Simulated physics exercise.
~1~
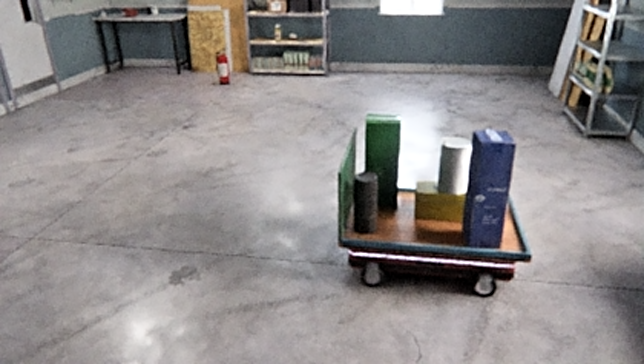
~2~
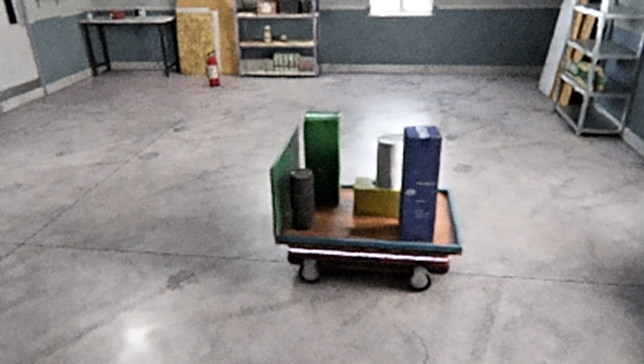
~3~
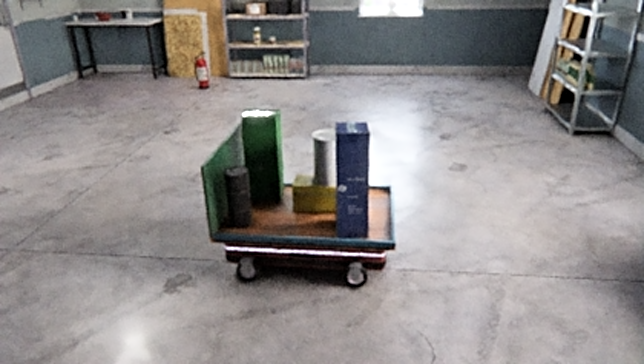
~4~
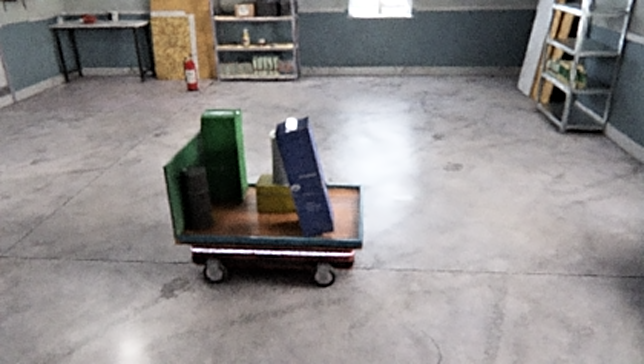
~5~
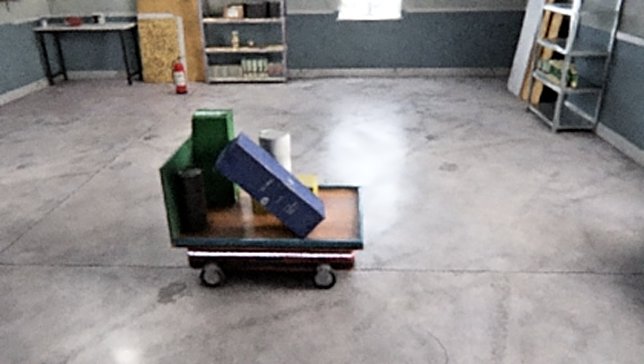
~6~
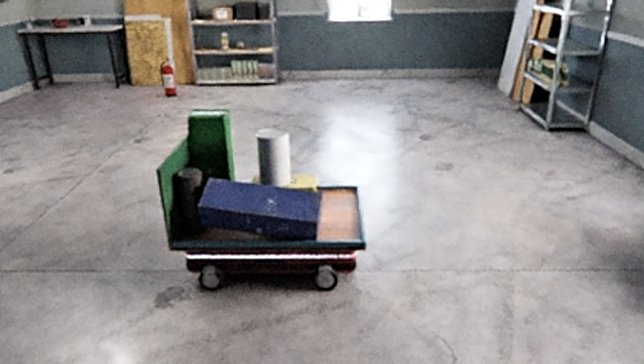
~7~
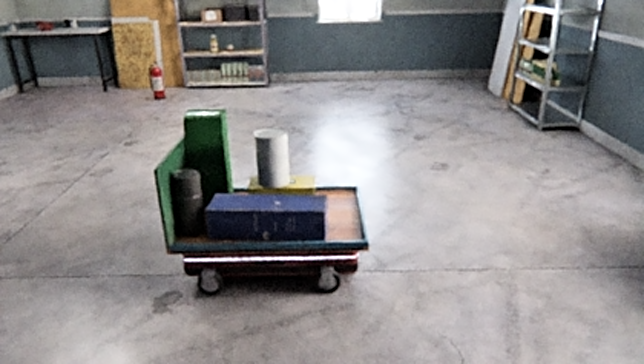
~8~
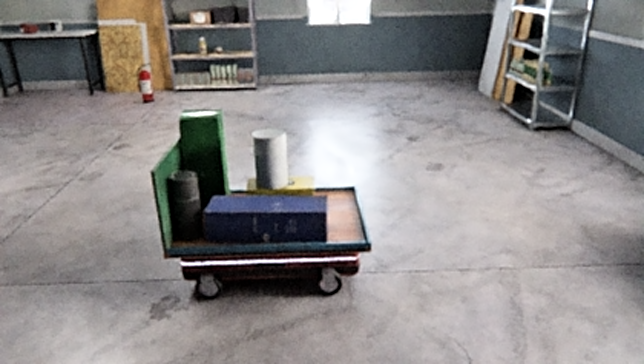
A tall blue box toppled toward the board on a small cart that rolled left across a concrete floor and stopped, ending flat on the deck while the green box, two canisters and yellow toolbox beside it stayed upright.
